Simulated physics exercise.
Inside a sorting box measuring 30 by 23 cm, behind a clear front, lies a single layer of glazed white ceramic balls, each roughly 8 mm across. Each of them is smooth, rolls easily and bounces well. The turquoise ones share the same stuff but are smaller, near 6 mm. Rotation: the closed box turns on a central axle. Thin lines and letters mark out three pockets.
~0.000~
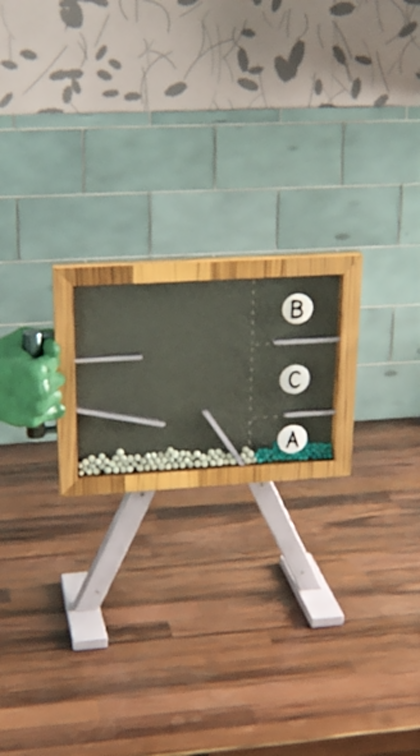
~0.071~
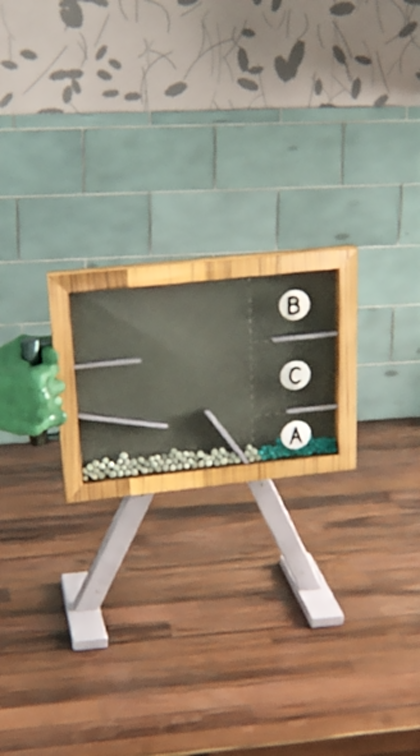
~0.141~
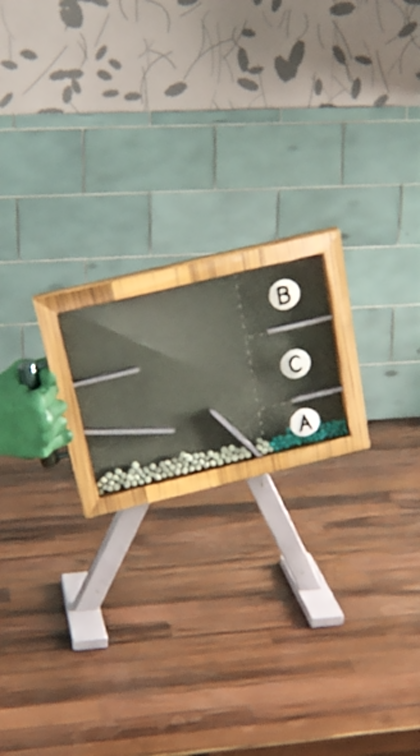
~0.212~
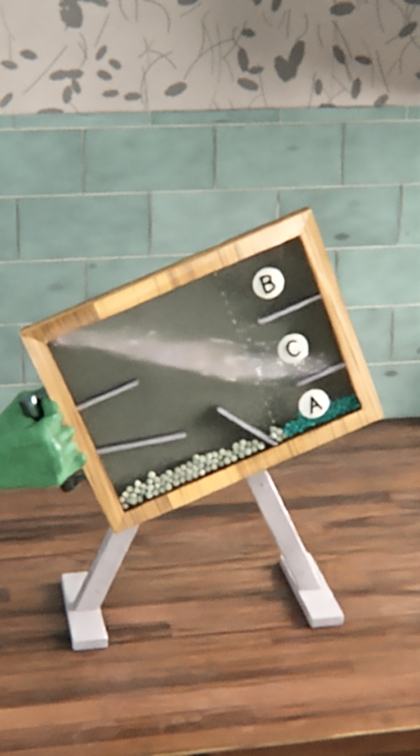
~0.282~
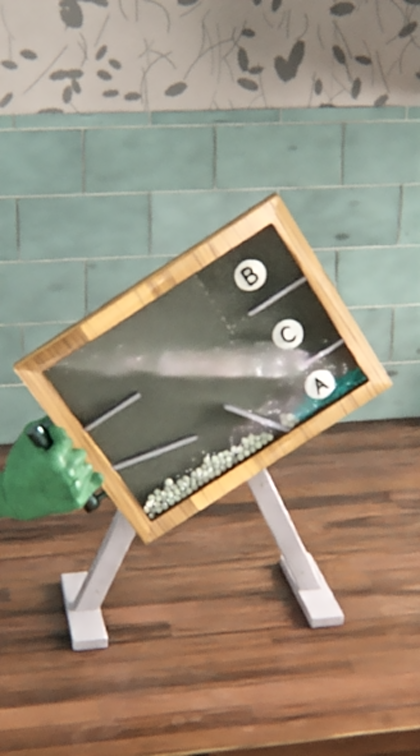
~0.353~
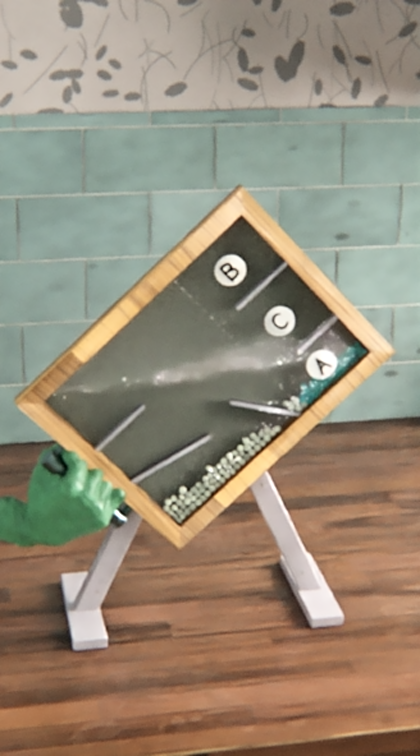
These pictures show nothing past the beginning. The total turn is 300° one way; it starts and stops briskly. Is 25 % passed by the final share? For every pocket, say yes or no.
A: No. B: Yes. C: No.
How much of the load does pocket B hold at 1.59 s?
Around 0 per cent.
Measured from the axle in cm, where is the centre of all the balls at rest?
Right: About 4 cm; below: About 7 cm.
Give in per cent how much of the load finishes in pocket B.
Around 45 in a hundred.
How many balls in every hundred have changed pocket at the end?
Roughly 60 per cent.
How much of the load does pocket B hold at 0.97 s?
It comes to roughly 0 %.
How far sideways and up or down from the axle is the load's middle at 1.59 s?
About 4 cm right and 3 cm above.
After 0.97 s, it stands 137° anticlockwise; the balls' middle is 9 cm right of and 8 cm below the centre; nothing in the marked areas.
After 1.59 s, it has come round 231° anticlockwise; the balls' middle is 4 cm right of and 3 cm above the centre; nothing in the marked areas.
After 2.11 s, it has come round 300° anticlockwise; the balls' middle is 4 cm right of and 7 cm below the centre; B 45 %, C 10 %.
At rest by 3.1 s, it has come round 300° anticlockwise; A 0 %, B 45 %, C 10 %, elsewhere 40 %.
